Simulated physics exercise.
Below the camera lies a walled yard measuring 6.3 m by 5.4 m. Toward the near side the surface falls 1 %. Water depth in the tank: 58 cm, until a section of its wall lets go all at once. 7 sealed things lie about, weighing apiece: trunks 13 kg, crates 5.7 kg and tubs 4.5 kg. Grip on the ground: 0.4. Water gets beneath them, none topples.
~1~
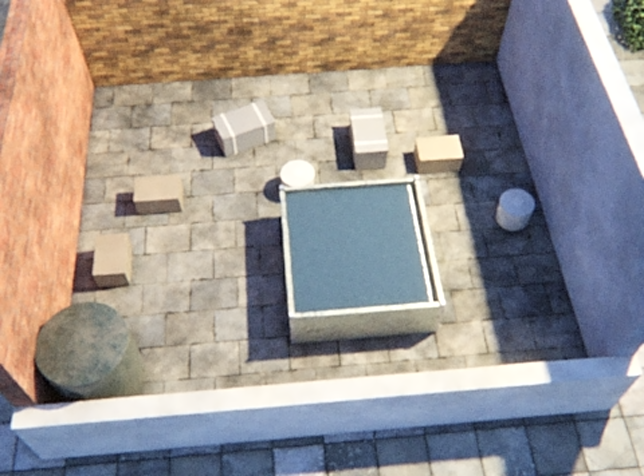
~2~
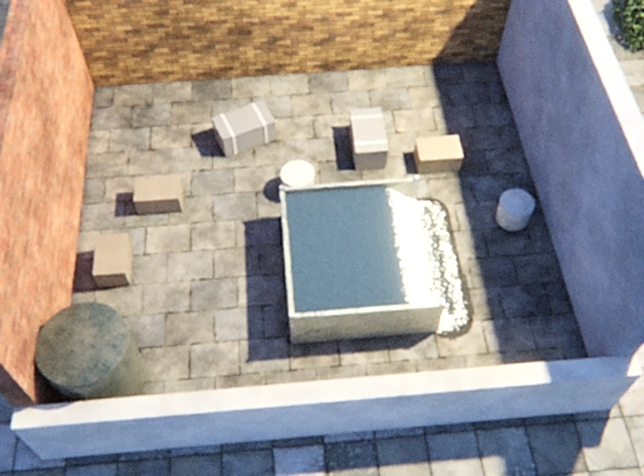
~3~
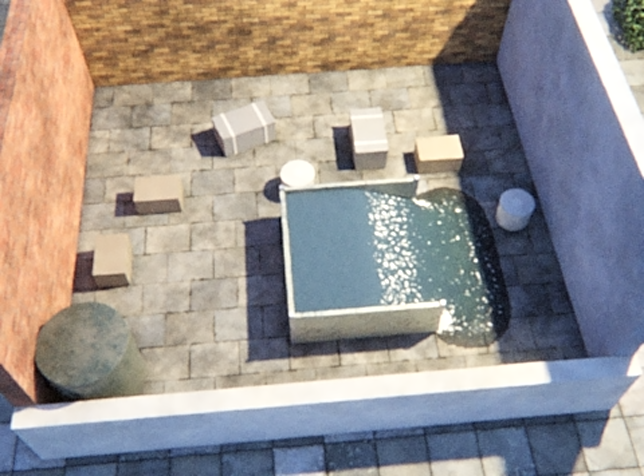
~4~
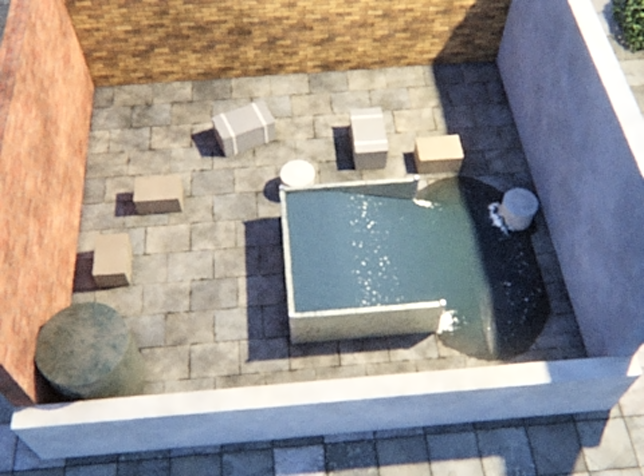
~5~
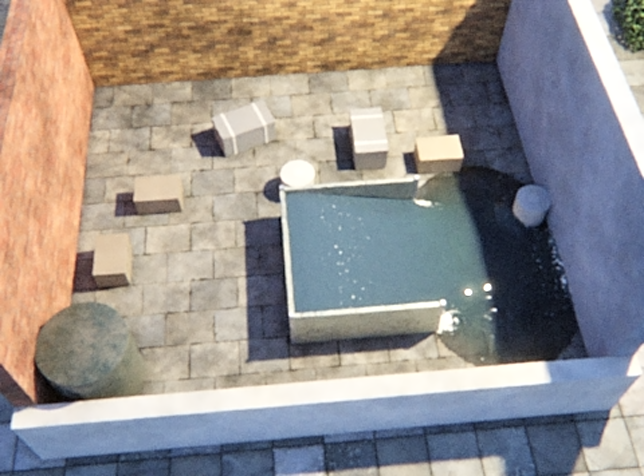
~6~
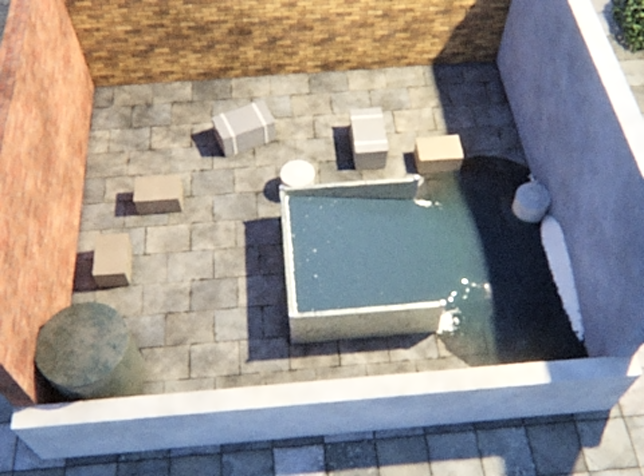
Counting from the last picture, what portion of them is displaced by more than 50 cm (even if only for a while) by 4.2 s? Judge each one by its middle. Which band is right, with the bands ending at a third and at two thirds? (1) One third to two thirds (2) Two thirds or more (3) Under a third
Answer: 3.
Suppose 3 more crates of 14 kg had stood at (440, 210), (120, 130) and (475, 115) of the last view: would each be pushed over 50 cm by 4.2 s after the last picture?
The first comes out beyond the limit, the second within the limit, the third beyond the limit.
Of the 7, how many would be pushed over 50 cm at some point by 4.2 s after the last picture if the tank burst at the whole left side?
So the tally would be 3.
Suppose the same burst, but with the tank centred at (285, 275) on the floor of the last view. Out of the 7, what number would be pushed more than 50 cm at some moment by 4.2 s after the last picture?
Result: 2 of them.
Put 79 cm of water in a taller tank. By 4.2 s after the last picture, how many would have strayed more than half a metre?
Then it comes to 5.
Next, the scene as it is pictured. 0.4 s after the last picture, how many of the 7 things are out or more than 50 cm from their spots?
Tally at that time: 0.
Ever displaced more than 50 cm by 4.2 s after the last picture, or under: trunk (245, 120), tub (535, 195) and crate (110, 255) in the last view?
Within the mark, beyond the mark, within the mark.
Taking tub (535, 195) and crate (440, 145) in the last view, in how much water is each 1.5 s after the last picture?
I'd put it at 8 cm and 1 cm respectively.
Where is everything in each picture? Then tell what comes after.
The first picture shows a tub at (517, 202) rests on the ground; a trunk at (369, 129), on the bottom; water covers 3.1 m2; 0 of 7 have shifted.
The second picture shows a tub at (517, 202), on the bottom; a trunk at (369, 129), on the bottom; 4.0 m2 under water; 0 of 7 have shifted.
The third picture shows a tub at (517, 202), on the bottom; a trunk at (369, 129) rests on the ground; water covers 5.2 m2; 0 of 7 have shifted.
The fourth picture shows a tub at (521, 202), on the bottom, 4 cm from its start; a trunk at (369, 129) rests on the ground; 6.5 m2 under water; 0 of 7 have shifted.
The fifth picture shows a tub at (534, 199), on the bottom, 23 cm from its start; a trunk at (369, 129), on the bottom; water covers 7.9 m2; 1 of 7 have shifted.
The sixth picture shows a tub at (534, 196), afloat, 23 cm from its start; a trunk at (369, 129) rests on the ground; water covers 8.6 m2; 1 of 7 have shifted.
Then, 0.4 s after the last picture 0 of 7 are over 50 cm from their spots; 1 afloat.
Then, 1.5 s after the last picture 1 of 7 are over 50 cm from their spots; 1 afloat.
Then, 2.8 s after the last picture 2 of 7 are over 50 cm from their spots; 2 afloat.
Then, 4.2 s after the last picture 2 of 7 are over 50 cm from their spots, and 2 have been at some point; 1 afloat.
